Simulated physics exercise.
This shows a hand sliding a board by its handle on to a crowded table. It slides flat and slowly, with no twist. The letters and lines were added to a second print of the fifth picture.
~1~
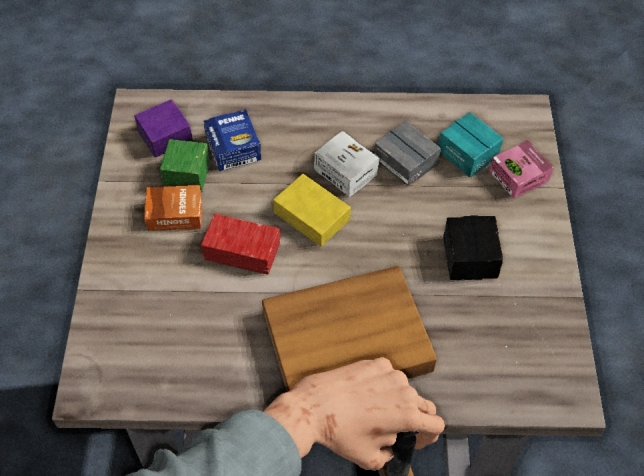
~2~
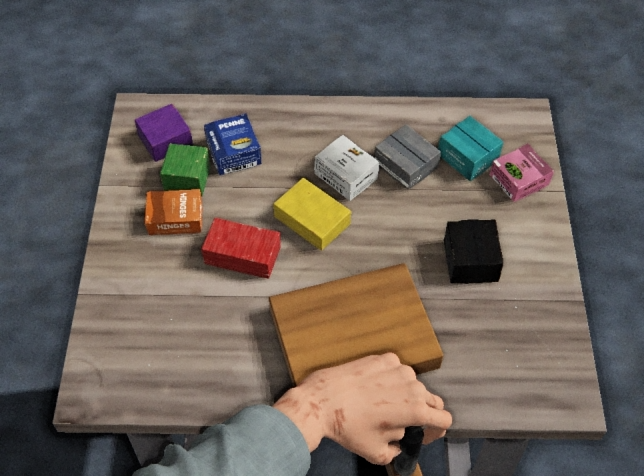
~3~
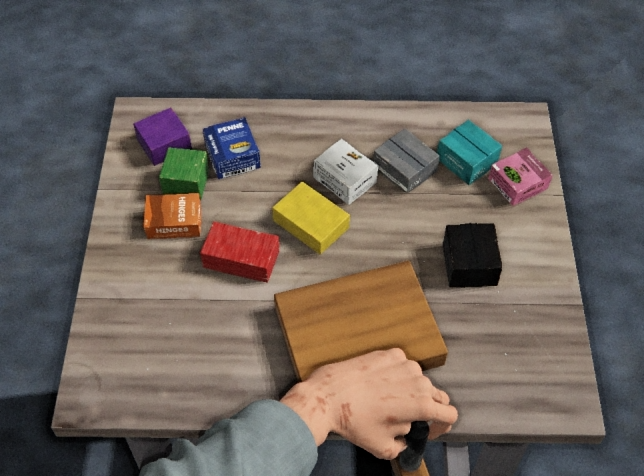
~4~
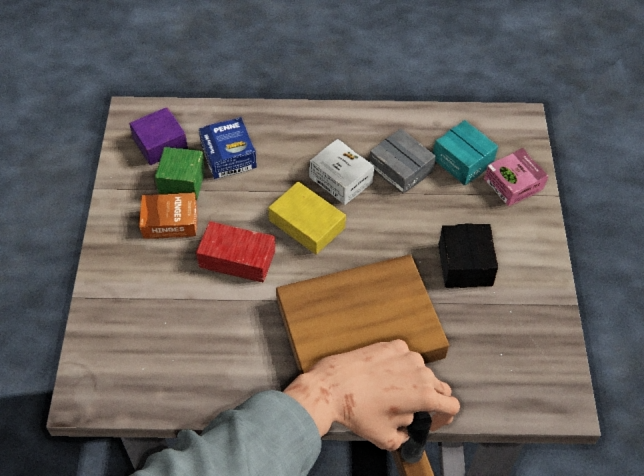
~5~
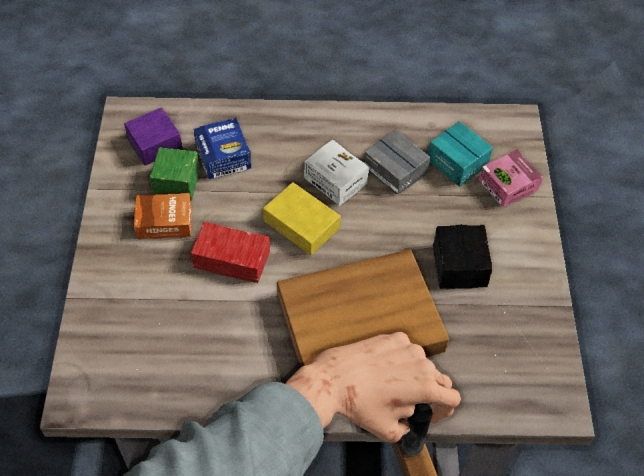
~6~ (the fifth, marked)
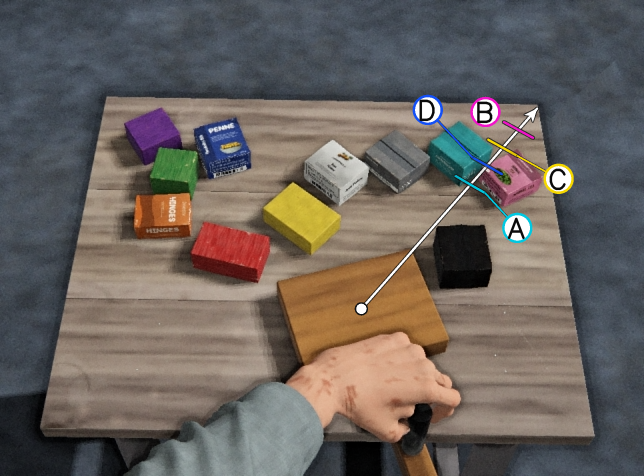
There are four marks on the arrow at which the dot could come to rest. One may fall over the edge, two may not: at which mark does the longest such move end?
At A, and not beyond.
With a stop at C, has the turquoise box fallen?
No.
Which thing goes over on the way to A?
The black box.
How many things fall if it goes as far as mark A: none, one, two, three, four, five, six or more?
In all, one.
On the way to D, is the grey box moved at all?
Yes.
On the copy, A at (470, 185); B at (519, 130); C at (503, 148); D at (487, 166); the arrow from (361, 309) to (537, 109); the white dot at (361, 309).
On A. First, board (402, 269); black box (489, 244); pink packet (511, 178).
Then, board (441, 224); black box (536, 222); pink packet (512, 178).
Finally, board (468, 193); black box over the edge; pink packet (543, 165); one fallen.
By contrast, B drops two; C drops two; D drops two.
